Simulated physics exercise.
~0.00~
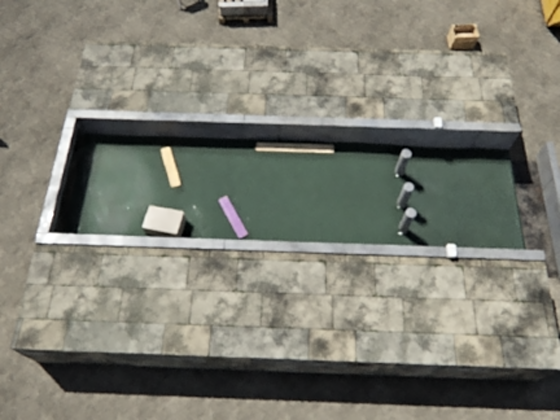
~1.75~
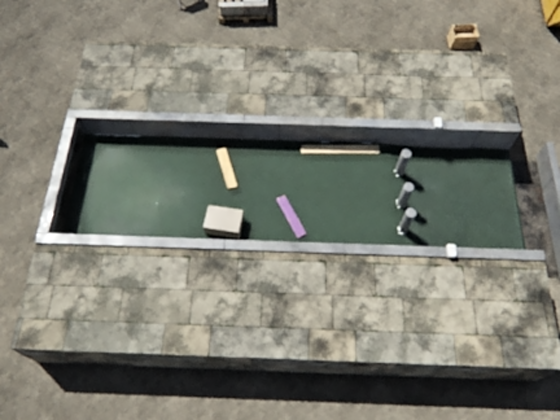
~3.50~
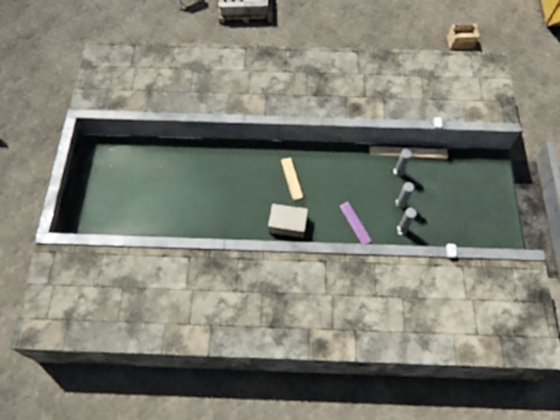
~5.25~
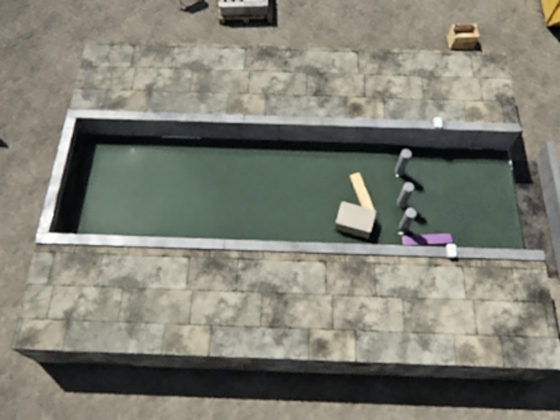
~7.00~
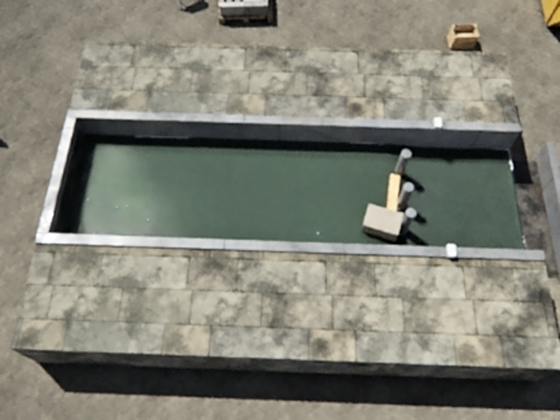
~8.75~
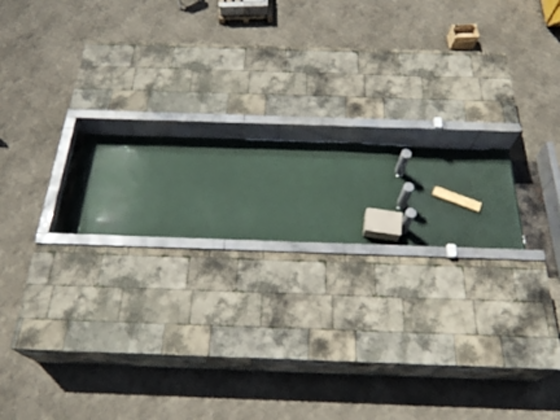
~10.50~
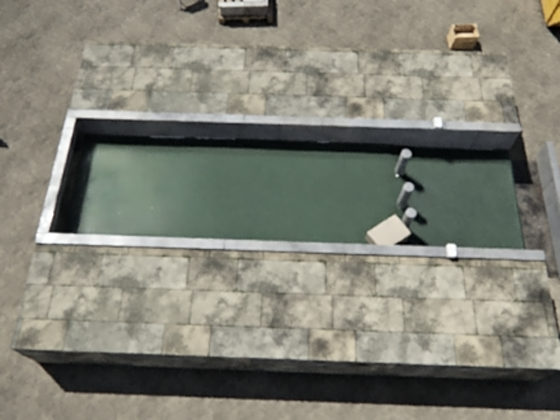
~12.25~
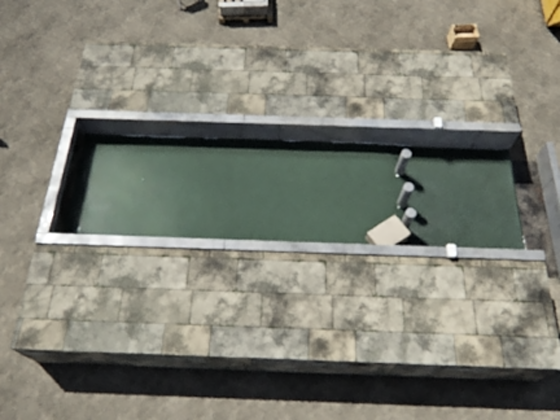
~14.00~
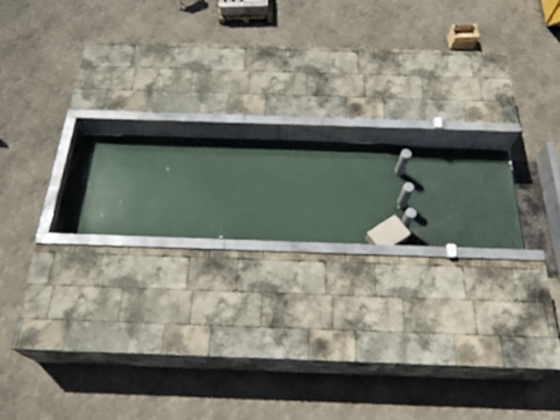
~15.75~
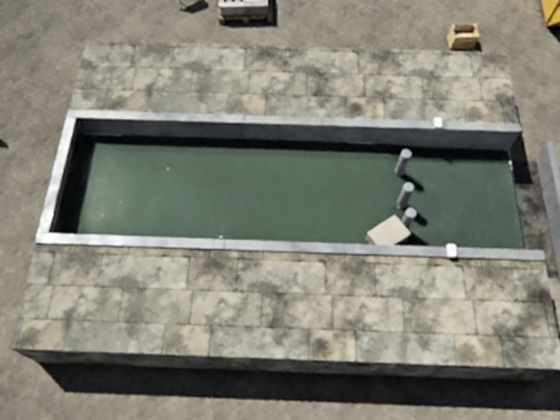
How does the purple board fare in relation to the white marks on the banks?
It crosses them. The purple board drifts right past the near end of the row of posts, passes the white marks and goes out of the channel.
